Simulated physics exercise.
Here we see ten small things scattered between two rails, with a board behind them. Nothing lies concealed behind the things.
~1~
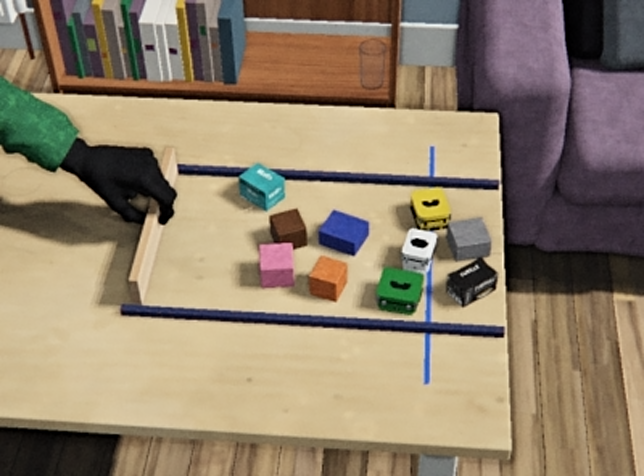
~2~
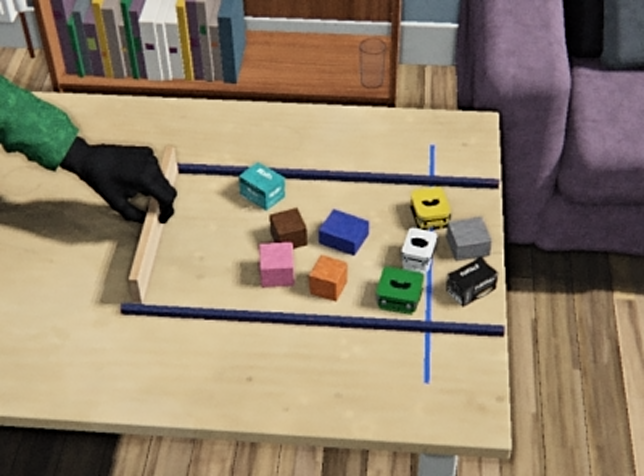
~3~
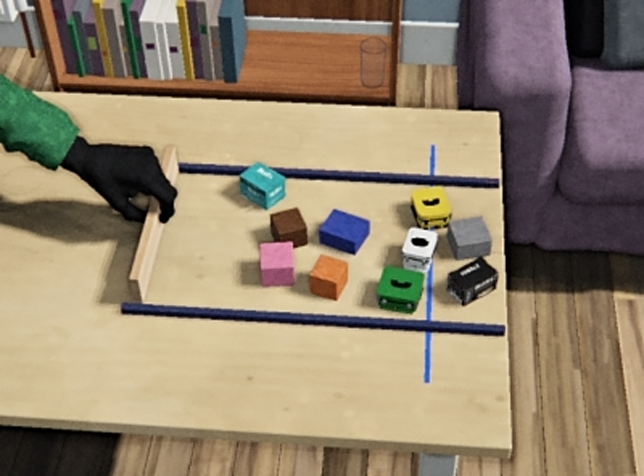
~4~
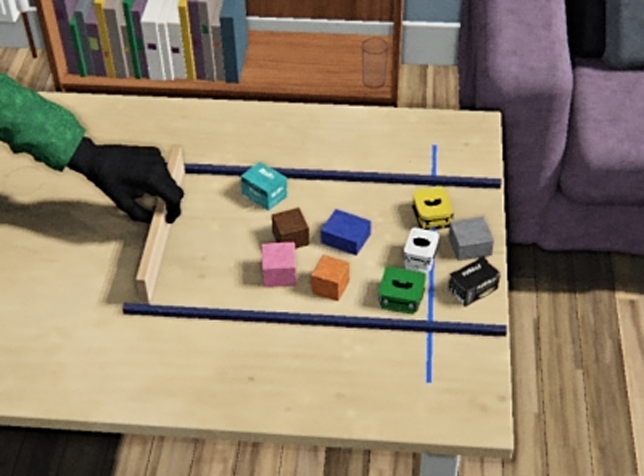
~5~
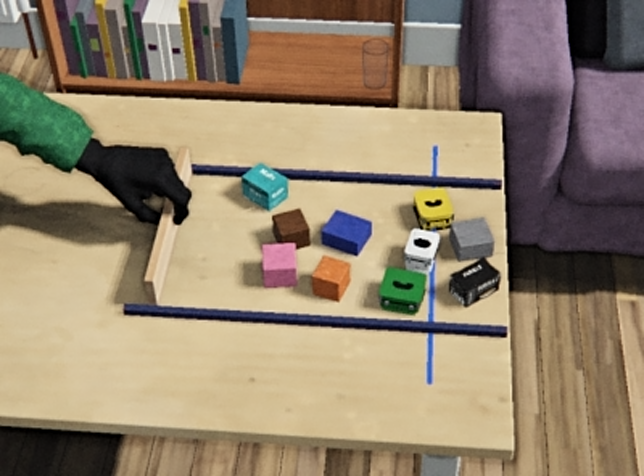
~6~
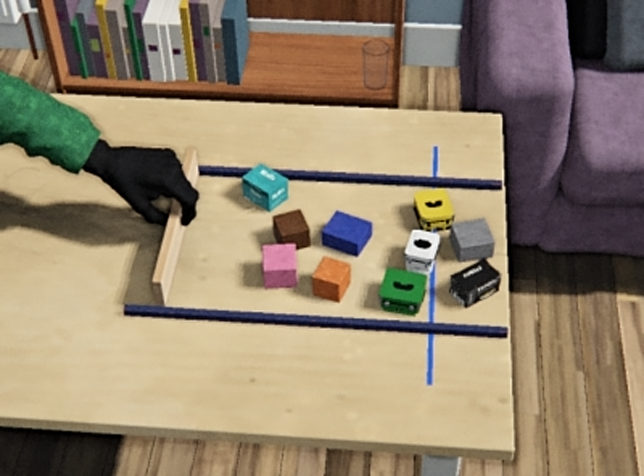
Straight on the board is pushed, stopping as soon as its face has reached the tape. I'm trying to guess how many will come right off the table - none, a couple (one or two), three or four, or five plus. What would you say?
Mind you, the pieces that take the plunge come to three or four.
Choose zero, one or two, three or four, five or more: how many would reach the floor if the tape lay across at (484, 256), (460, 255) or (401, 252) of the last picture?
So, going place by place, I'd say five or more; at least five; 1 or 2.
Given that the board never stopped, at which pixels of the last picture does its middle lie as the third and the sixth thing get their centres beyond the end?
For the first, roughly (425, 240); for the next, roughly (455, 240).
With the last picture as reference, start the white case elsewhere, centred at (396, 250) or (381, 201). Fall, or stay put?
In turn it holds its place, then holds its place.
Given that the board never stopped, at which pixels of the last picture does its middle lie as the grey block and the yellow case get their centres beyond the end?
Around (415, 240), then around (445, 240).
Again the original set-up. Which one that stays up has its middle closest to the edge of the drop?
It's the yellow case that is foremost.
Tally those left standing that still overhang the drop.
The total here is 1.
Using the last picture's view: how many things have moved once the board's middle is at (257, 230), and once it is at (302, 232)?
The first number is 1, the next one 5.
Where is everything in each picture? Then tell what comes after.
Black box (472, 283); grey block (469, 239); yellow case (430, 210); board (155, 224); tape (430, 253), in the first picture.
Grey block (469, 239); turquoise box (262, 186), in the second picture.
Yellow case (431, 209); board (156, 223), in the third picture.
Black box (474, 282); brown block (290, 230), in the fourth picture.
Grey block (472, 240); blue block (347, 233), in the fifth picture.
Black box (475, 283); grey block (472, 240); yellow case (433, 211); board (177, 225); tape (433, 253), in the sixth picture.
A little later, none off yet; black box at rest near (475, 283); grey block at rest near (472, 240); yellow case at rest near (433, 211).
Next, none off yet; black box tilted well over near (526, 291); grey block shifted a little near (489, 241); yellow case shifted about its own width near (457, 207).
When it is over, the number that fall off is three or four; down, green case, grey block and black box.
